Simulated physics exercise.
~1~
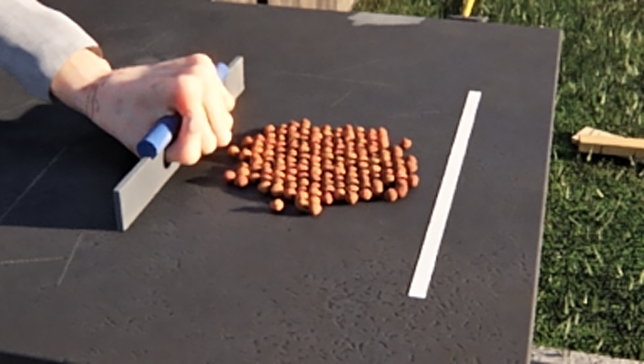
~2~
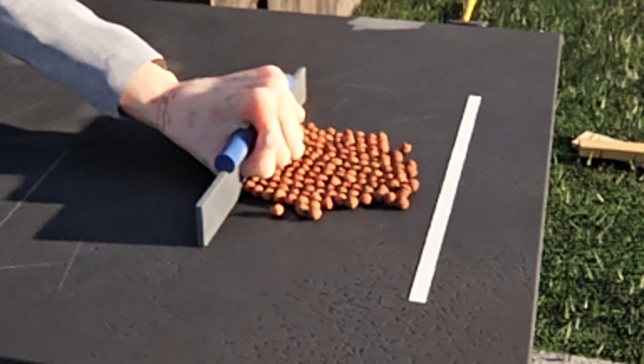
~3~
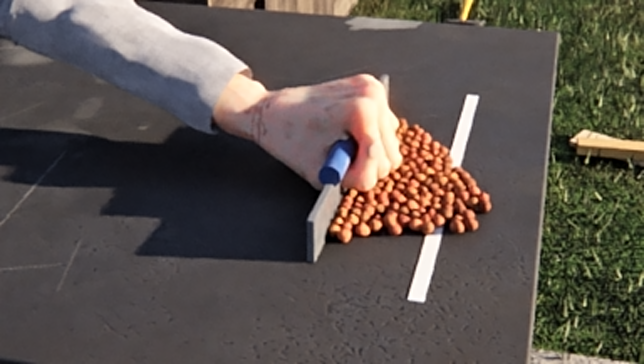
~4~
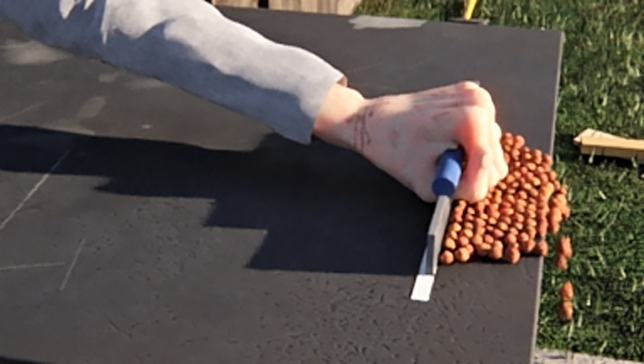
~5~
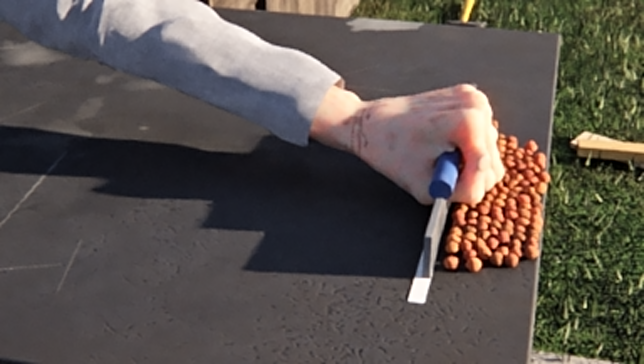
A hand slides a scraper right, pushing reddish-brown bits past white tape to the table's edge.
